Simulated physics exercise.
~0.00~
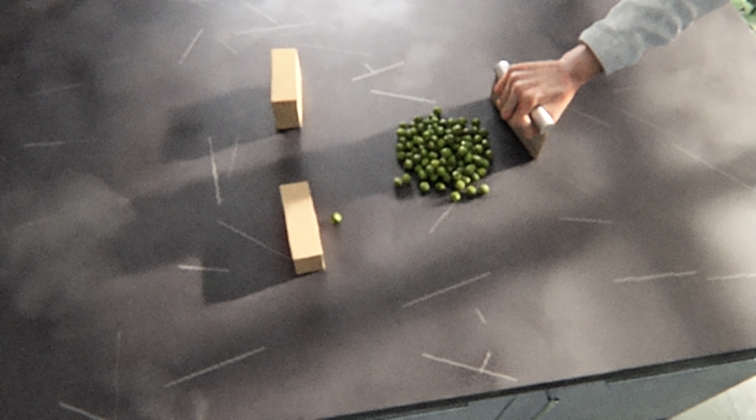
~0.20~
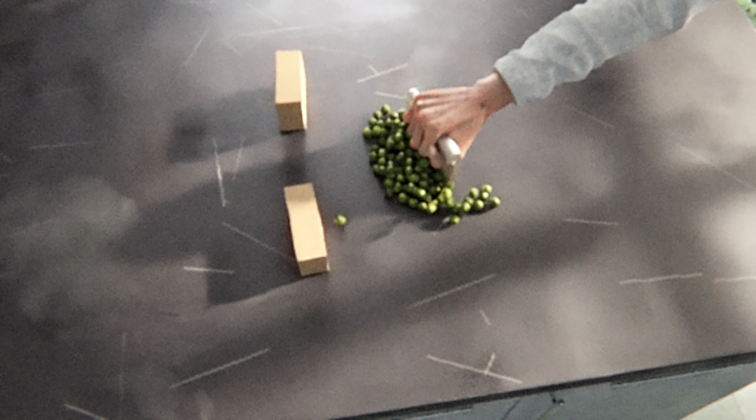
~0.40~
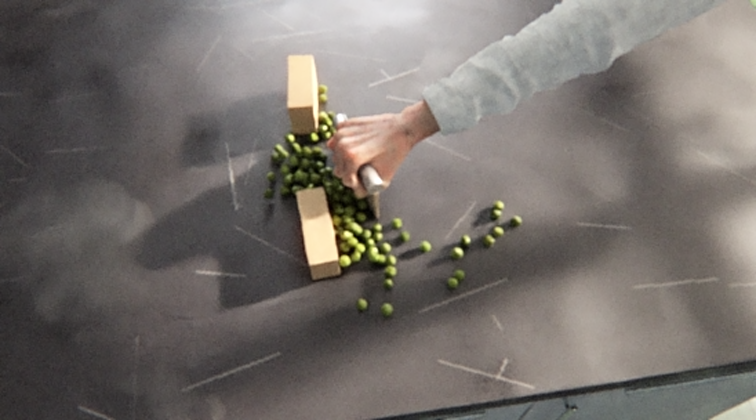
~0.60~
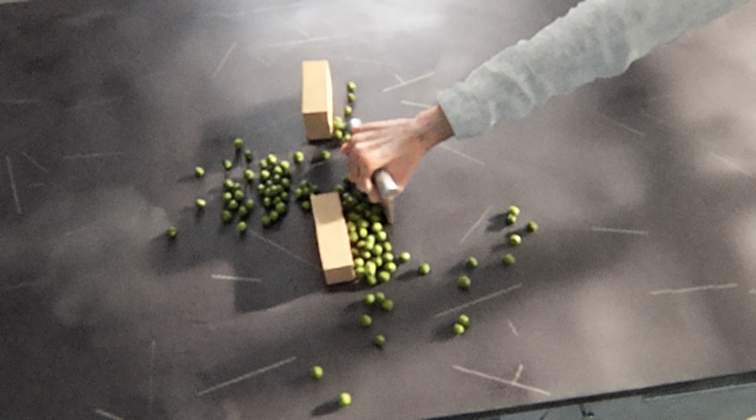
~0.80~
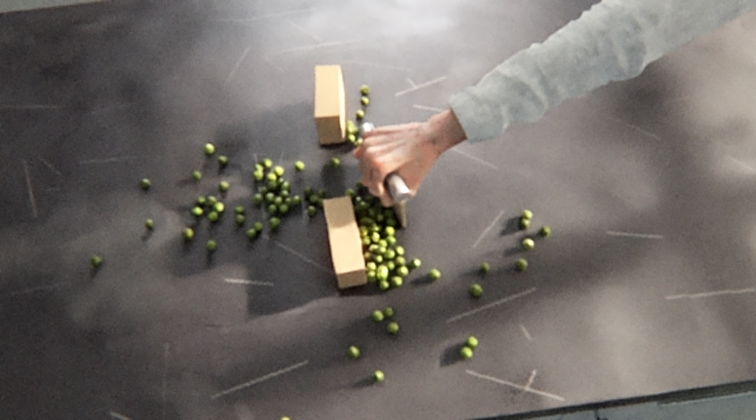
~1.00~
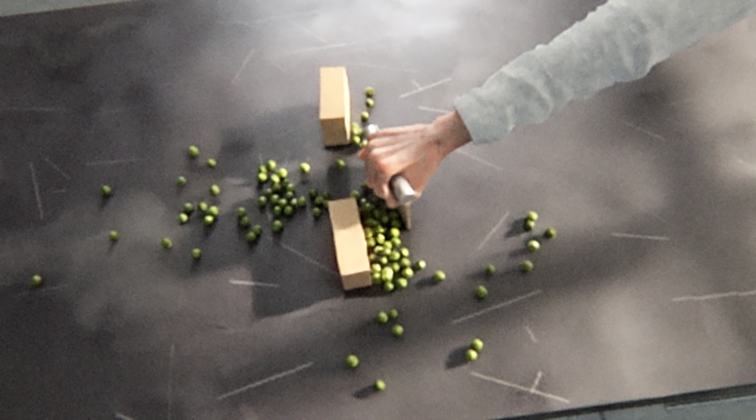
Hand sweeping small green olives left with a scraper toward two wooden blocks, many rolling through the gap, others staying held up before them.
